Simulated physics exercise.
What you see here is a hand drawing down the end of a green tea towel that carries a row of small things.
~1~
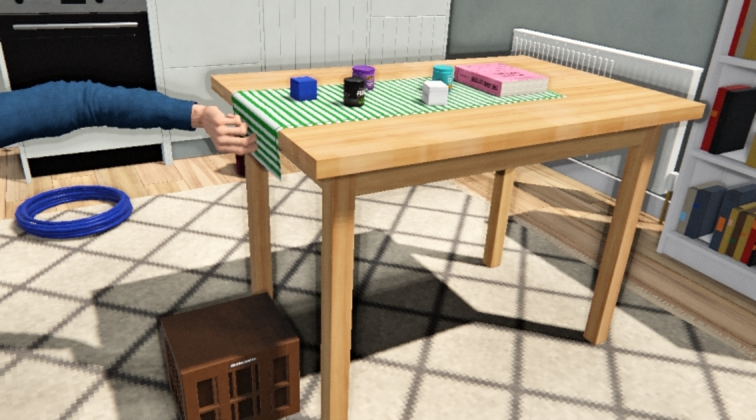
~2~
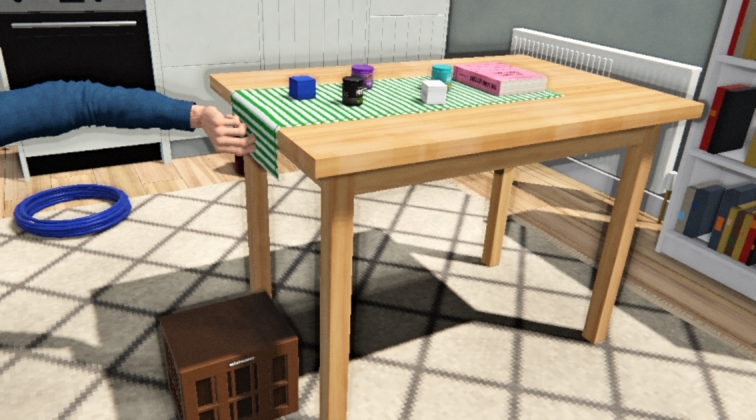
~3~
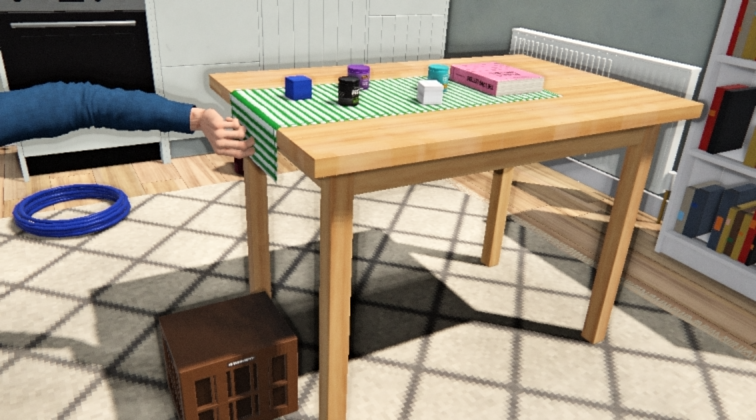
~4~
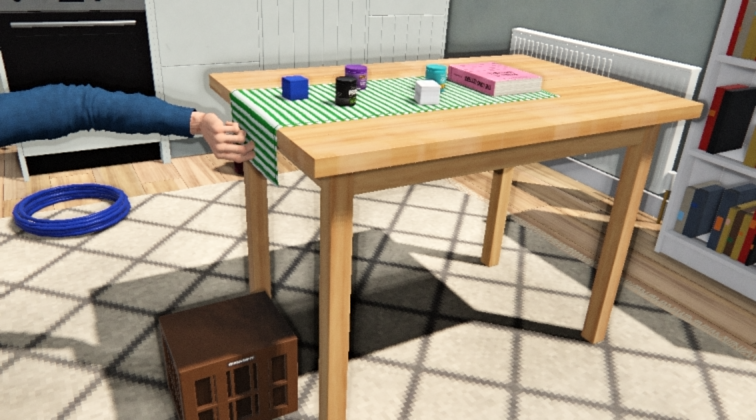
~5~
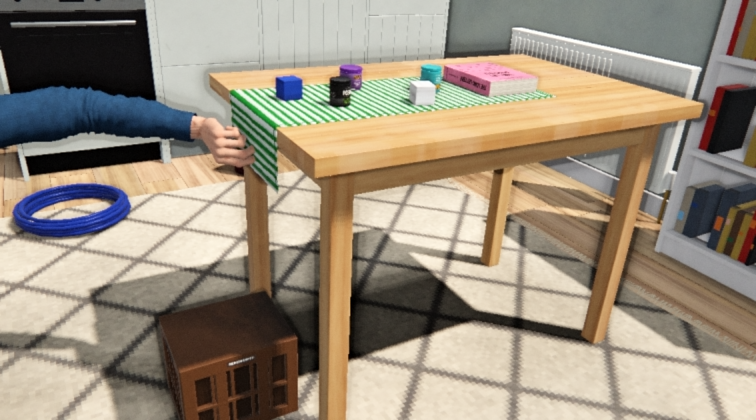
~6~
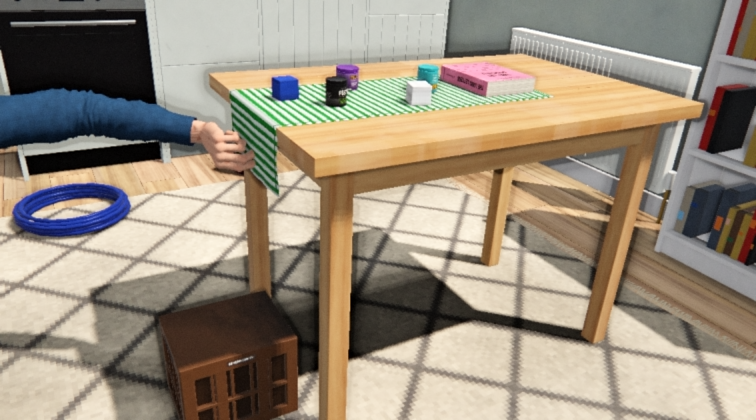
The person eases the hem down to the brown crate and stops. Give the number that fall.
The number is four.
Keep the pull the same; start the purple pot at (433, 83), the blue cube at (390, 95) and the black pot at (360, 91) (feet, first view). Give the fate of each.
Result - purple pot retained; blue cube lost; black pot lost.
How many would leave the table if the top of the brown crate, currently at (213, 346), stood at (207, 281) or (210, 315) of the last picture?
That would make 2 and 3.
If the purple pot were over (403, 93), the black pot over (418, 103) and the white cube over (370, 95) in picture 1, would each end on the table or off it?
Outcome: Purple pot falls away, black pot falls away, white cube falls away.
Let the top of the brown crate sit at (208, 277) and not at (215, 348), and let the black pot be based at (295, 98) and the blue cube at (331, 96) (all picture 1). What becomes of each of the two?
The black pot is lost, the blue cube is lost.
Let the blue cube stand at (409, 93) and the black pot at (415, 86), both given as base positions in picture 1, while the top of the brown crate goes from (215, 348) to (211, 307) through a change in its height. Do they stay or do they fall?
The blue cube holds on, the black pot does not fall.
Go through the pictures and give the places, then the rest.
Hem (281, 181); blue cube (304, 79); black pot (354, 79); purple pot (364, 68); white cube (436, 84); turquoise pot (444, 67); top of the crate (215, 348), in the first frame.
Hem (279, 181); blue cube (302, 78), in the second frame.
Hem (277, 184); black pot (349, 78), in the third frame.
Hem (279, 188); purple pot (356, 67); top of the crate (213, 346), in the fourth frame.
Hem (278, 194); white cube (423, 84), in the fifth frame.
Hem (279, 198); blue cube (285, 78); black pot (337, 79); purple pot (348, 67); white cube (419, 84); turquoise pot (429, 66), in the sixth frame.
A little later, hem near (254, 271); blue cube and black pot gone.
Next, hem on the crate; blue cube, black pot, purple pot and white cube gone.
When it is over, hem on the crate; blue cube, black pot, purple pot and white cube gone. The count of fallen things is four.
